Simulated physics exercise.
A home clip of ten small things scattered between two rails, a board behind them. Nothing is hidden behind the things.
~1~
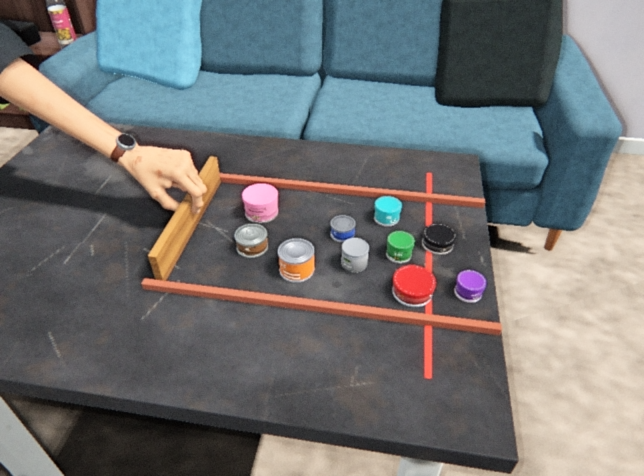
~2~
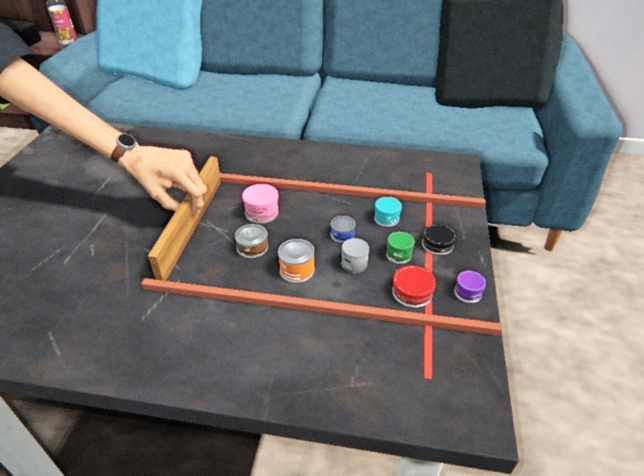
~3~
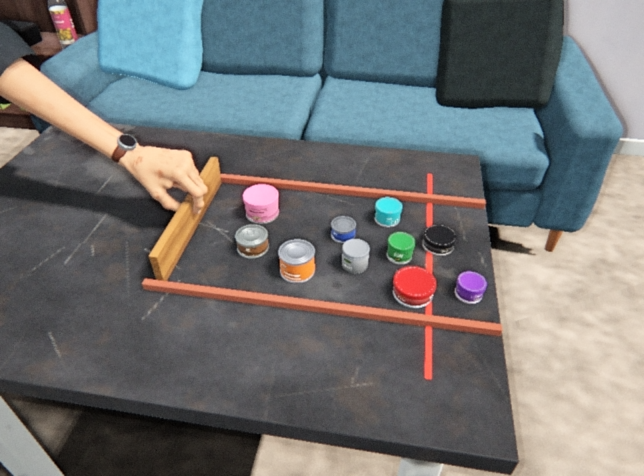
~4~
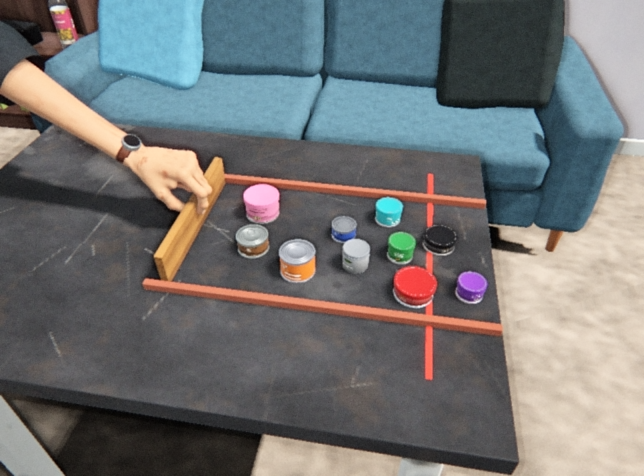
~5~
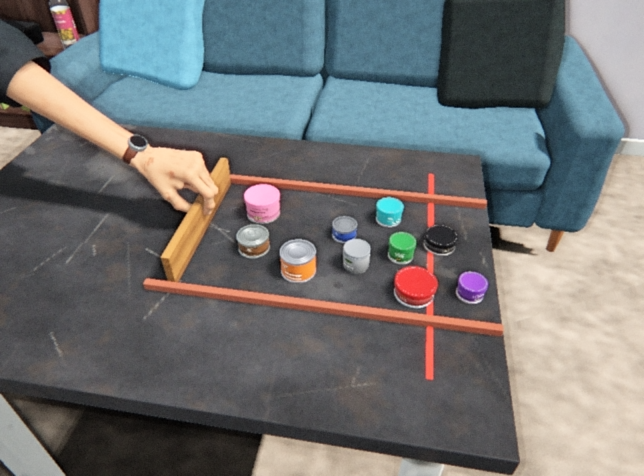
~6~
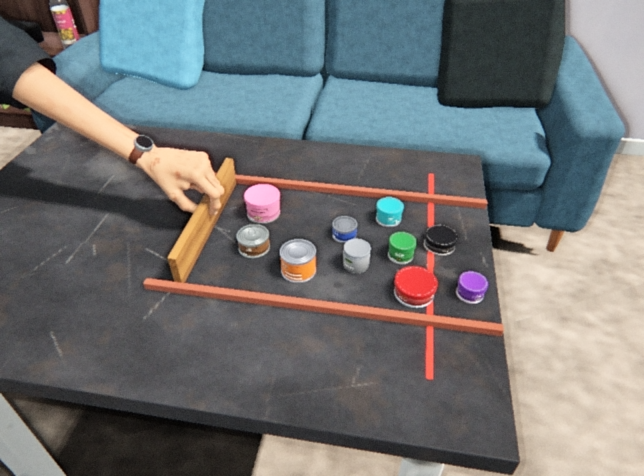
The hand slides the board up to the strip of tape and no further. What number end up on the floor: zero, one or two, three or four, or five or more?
Here the number that fall off is one or two.
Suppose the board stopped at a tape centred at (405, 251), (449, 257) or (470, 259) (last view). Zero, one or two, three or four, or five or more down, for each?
For each place: None at all; 3 or 4; five or over.
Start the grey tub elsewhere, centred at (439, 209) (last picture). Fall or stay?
Then it does not fall.
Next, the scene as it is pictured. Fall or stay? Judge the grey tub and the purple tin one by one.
The grey tub stays on; the purple tin drops off.
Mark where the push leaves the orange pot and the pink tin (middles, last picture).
First (450, 286), then (450, 221).
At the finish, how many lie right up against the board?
It touches 4.
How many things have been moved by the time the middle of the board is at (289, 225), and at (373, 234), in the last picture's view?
3 and 8.
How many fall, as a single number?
It comes to 1.
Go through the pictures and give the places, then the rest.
The first picture shows purple tin (470, 286); black tin (439, 239); red tin (413, 286); board (189, 214); tape (429, 254).
The second picture shows black tin (439, 240); board (190, 214).
The third picture shows red tin (414, 287); pink tin (262, 204).
The fourth picture shows purple tin (471, 288); orange pot (298, 261).
The fifth picture shows black tin (440, 240); brown tin (253, 241).
The sixth picture shows purple tin (472, 288); black tin (441, 240); red tin (415, 287); board (207, 216); tape (431, 254).
Soon after, none off yet; purple tin at rest near (472, 288); black tin at rest near (441, 240); red tin at rest near (415, 287).
After that, none off yet; purple tin at rest near (472, 288); black tin at rest near (441, 240); red tin at rest near (417, 288).
In the end, the number that fall off is one or two; gone, purple tin.
